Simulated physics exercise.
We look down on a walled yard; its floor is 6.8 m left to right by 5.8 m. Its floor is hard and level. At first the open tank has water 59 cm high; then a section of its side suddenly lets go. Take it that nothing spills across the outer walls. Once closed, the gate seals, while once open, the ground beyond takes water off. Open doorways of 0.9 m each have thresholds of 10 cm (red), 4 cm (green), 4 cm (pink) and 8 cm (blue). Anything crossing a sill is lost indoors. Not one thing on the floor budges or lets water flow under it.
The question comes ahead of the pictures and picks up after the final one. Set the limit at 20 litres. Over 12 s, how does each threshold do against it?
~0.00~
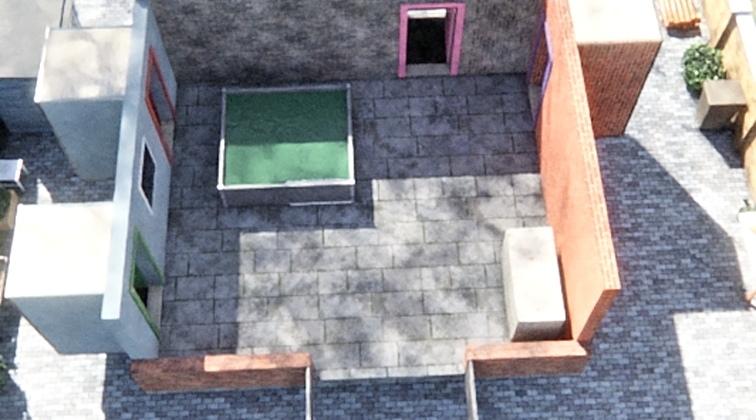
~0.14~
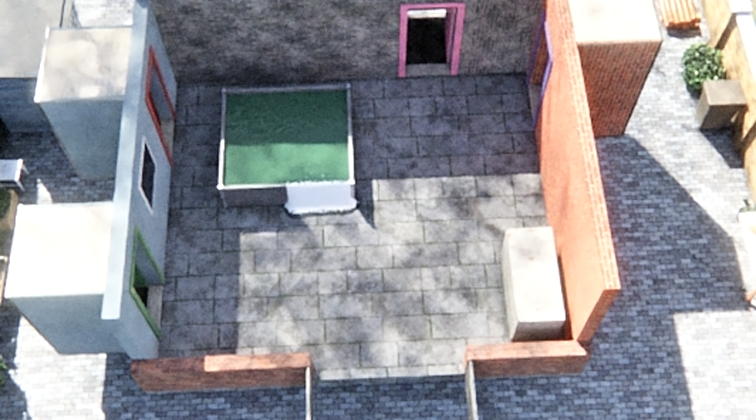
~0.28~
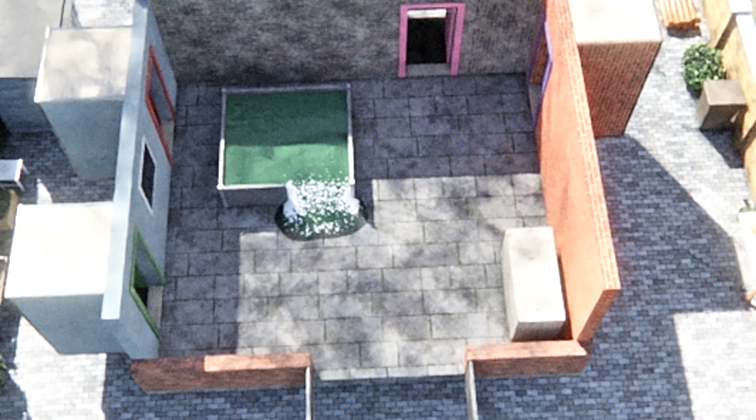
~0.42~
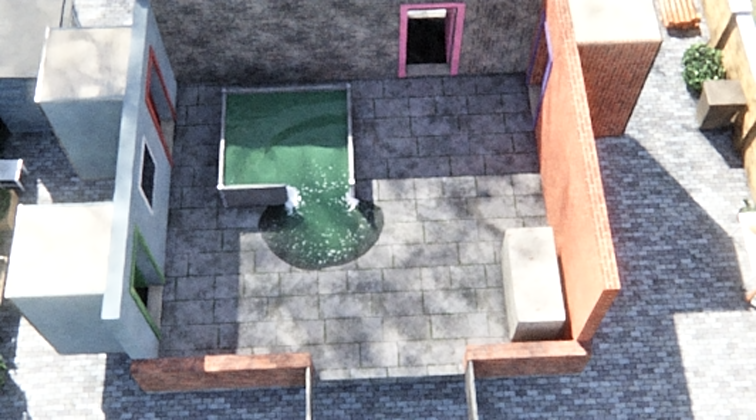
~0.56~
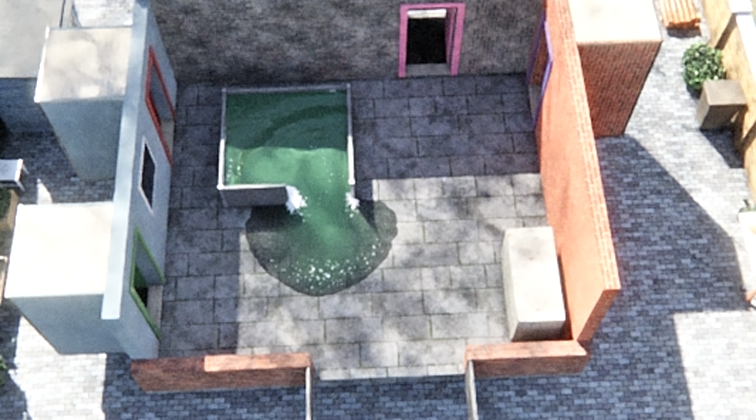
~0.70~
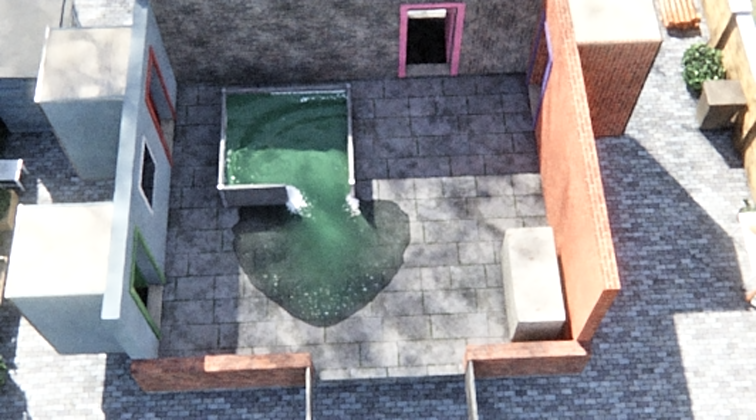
At the red door the water stays short of it. At the green door the water goes past it. At the pink door the water stays short of it. At the blue door the water stays short of it.
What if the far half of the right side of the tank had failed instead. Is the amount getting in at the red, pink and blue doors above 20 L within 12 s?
Door by door - red: Within bounds, pink: Out of bounds, blue: Out of bounds.
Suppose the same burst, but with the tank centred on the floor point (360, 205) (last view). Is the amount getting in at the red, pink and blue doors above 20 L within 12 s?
Lab note: Red door limit not exceeded; pink door limit not exceeded; blue door limit not exceeded.
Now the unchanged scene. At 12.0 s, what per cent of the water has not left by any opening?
Around 50 percent of the water.
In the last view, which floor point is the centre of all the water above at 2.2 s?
Balance point at about (304, 201).
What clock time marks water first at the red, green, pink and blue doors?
So, red at 5.0 s, then green at 2.4 s, pink at 9.5 s, and blue at 6.0 s.
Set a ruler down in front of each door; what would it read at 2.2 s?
In cm: Red 0, green 0, pink 0, blue 0.
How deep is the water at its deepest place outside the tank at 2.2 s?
Depth: Approx. 24 cm.
After 1.4 s water covers 30 % of the floor and is deepest (30 cm) near (328, 212); red door not reached, green door not reached, pink door not reached, blue door not reached.
After 2.2 s water covers 40 % of the floor and is deepest (24 cm) near (299, 366); red door not reached, green door not reached, pink door not reached, blue door not reached.
After 3.5 s water covers 45 % of the floor and is deepest (22 cm) near (158, 372); red door not reached, green door 9 cm at the sill, 5 L in, pink door not reached, blue door not reached.
After 7.0 s water covers 70 % of the floor and is deepest (12 cm) near (178, 88); red door 3 cm at the sill, 0 L in, green door 7 cm at the sill, 46 L in, pink door not reached, blue door 1 cm at the sill, 0 L in.
After 12.0 s water covers 85 % of the floor and is deepest (6 cm) near (172, 167); red door 6 cm at the sill, 0 L in, green door 4 cm at the sill, 61 L in, pink door 4 cm at the sill, 0 L in, blue door 3 cm at the sill, 0 L in.
